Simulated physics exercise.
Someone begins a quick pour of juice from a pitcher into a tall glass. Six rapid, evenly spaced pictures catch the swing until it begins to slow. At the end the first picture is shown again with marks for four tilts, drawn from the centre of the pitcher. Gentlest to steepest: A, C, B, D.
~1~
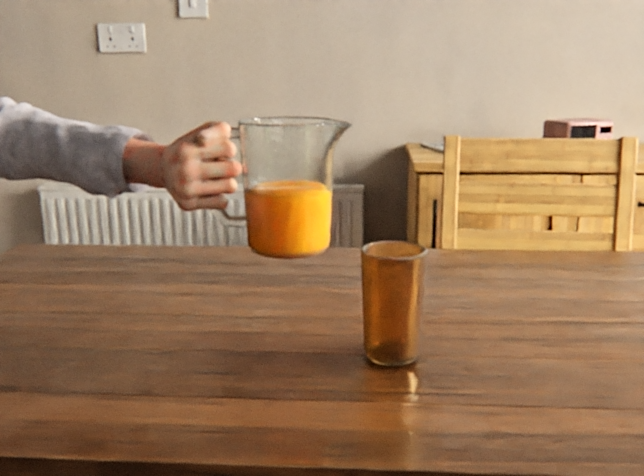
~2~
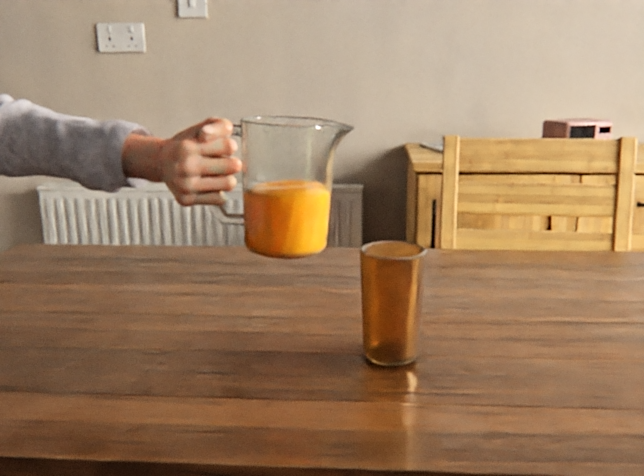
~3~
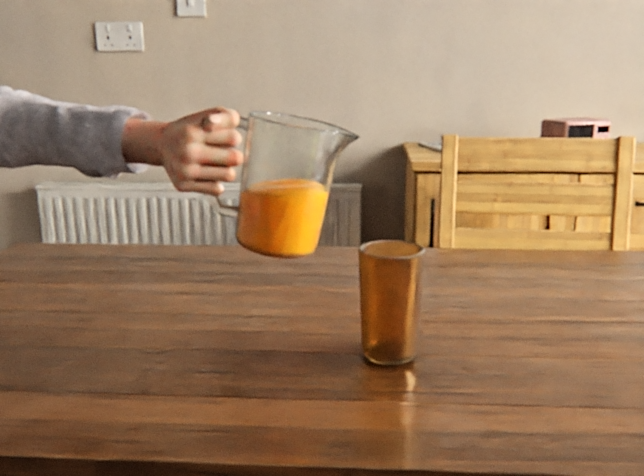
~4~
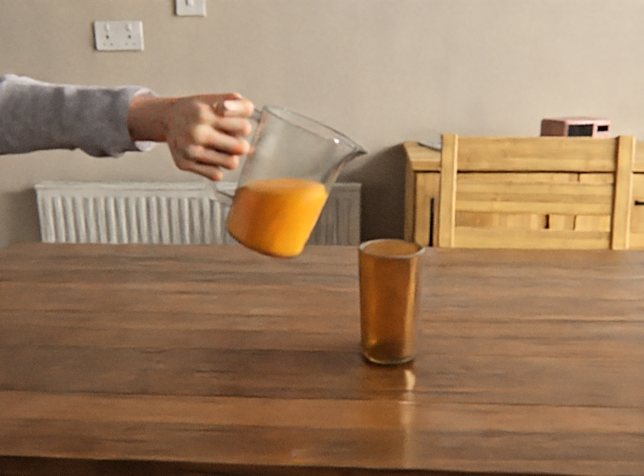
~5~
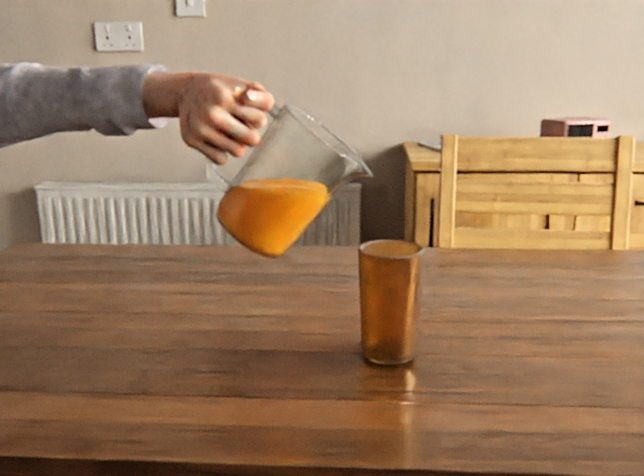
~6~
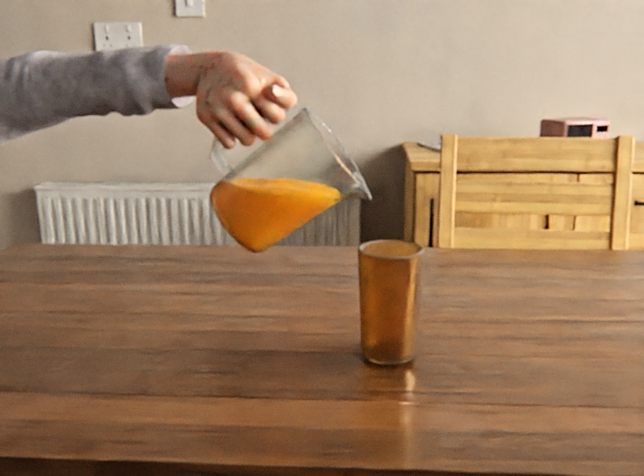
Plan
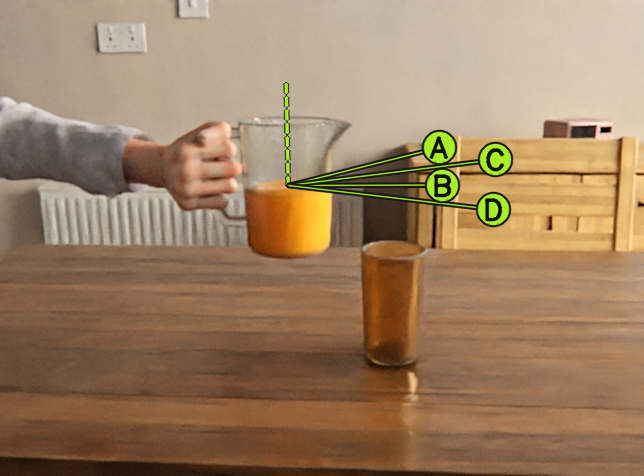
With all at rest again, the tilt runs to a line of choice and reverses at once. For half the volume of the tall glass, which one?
It is A.
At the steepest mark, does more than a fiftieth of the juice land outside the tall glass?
Yes, it does.
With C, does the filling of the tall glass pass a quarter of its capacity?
Yes, it does.
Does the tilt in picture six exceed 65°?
No, it does not.
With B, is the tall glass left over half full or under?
Over half.
On the marked copy, A at (422, 151); B at (425, 185); C at (478, 161); D at (476, 207).
With A, the tall glass ends with about 51 % of what it can hold.
With B, the tall glass ends with about 78 % of what it can hold; 10 % of the juice is spilt.
With C, the tall glass ends with about 71 % of what it can hold.
With D, the tall glass ends with about 59 % of what it can hold; 38 % of the juice is spilt.
